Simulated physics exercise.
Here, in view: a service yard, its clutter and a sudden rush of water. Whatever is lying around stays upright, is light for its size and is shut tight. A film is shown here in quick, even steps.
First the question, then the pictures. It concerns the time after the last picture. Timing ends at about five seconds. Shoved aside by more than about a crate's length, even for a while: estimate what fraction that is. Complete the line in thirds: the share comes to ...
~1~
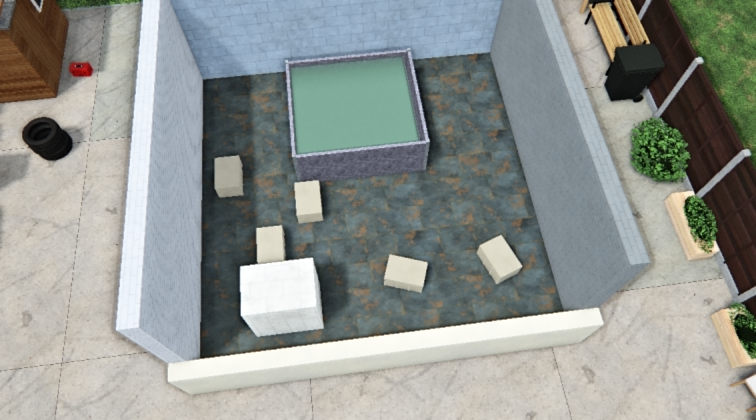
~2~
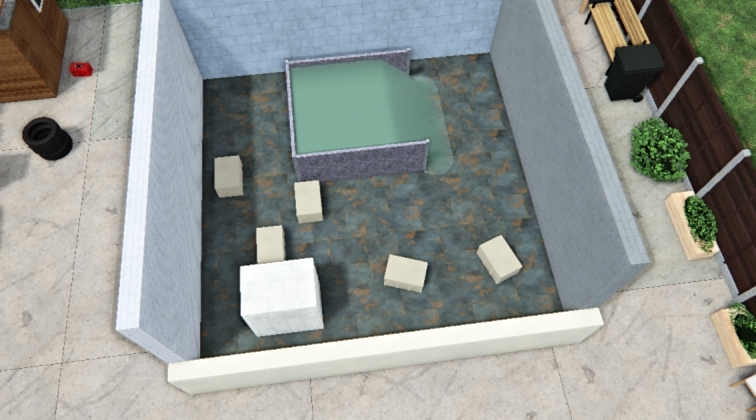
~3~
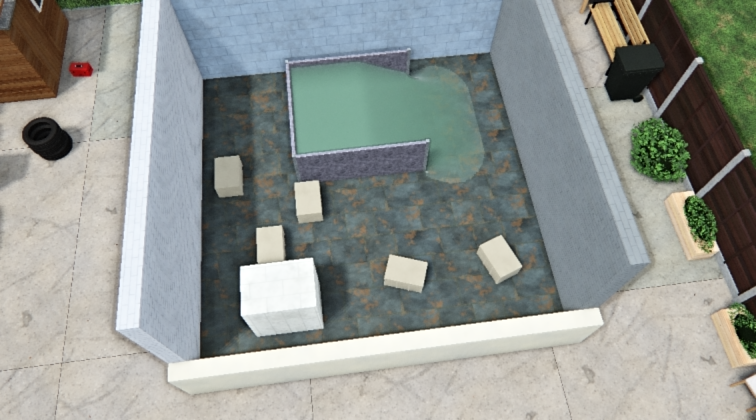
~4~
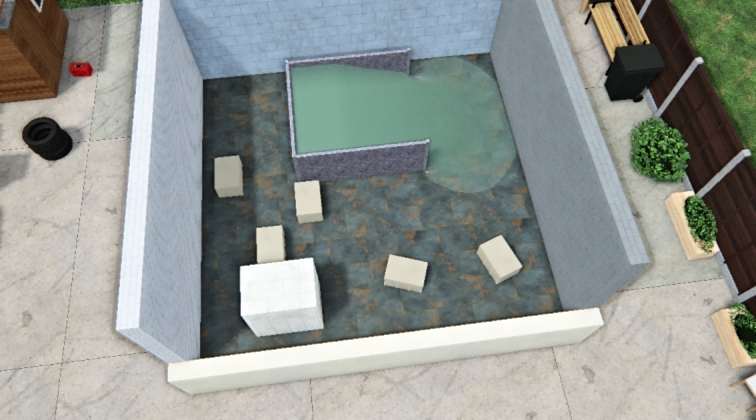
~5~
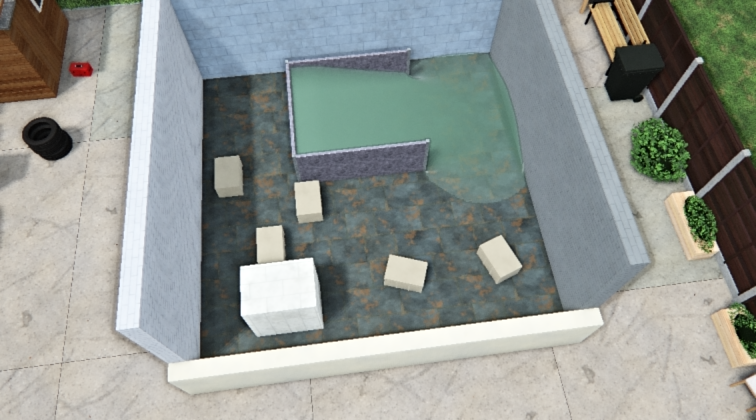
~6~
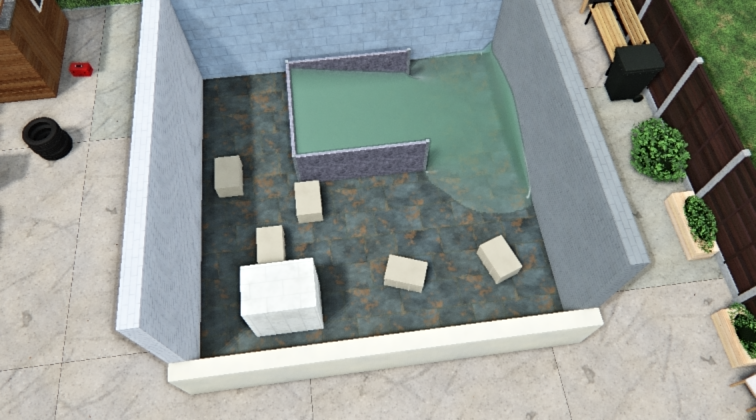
The share comes to between one and two thirds.
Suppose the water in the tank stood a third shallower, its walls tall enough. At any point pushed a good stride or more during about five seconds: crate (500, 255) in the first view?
Call: At least that much.
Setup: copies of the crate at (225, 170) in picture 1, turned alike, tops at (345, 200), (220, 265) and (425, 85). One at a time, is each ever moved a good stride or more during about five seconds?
In sequence: Hardly budges; hardly budges; knocked well away.
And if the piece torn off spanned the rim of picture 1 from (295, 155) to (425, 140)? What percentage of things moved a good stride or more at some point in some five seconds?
That works out to some 100 %.
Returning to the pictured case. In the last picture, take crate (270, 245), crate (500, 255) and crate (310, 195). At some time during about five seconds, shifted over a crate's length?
Note, listed order - never went far / moved a long way / never went far.
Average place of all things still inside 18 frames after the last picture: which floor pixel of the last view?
I'd put it roughly at (306, 241).
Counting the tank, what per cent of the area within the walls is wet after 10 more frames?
Wet share: Around 45 %.
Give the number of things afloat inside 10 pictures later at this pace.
Result - 0.
A moment on, 0 of 5 are well off their spots; 0 afloat.
Next, 1 of 5 are well off their spots; 0 afloat.
Later, 1 of 5 are well off their spots; 1 afloat.
In the end, 3 of 5 are well off their spots, and 3 have been at some point; 4 afloat.
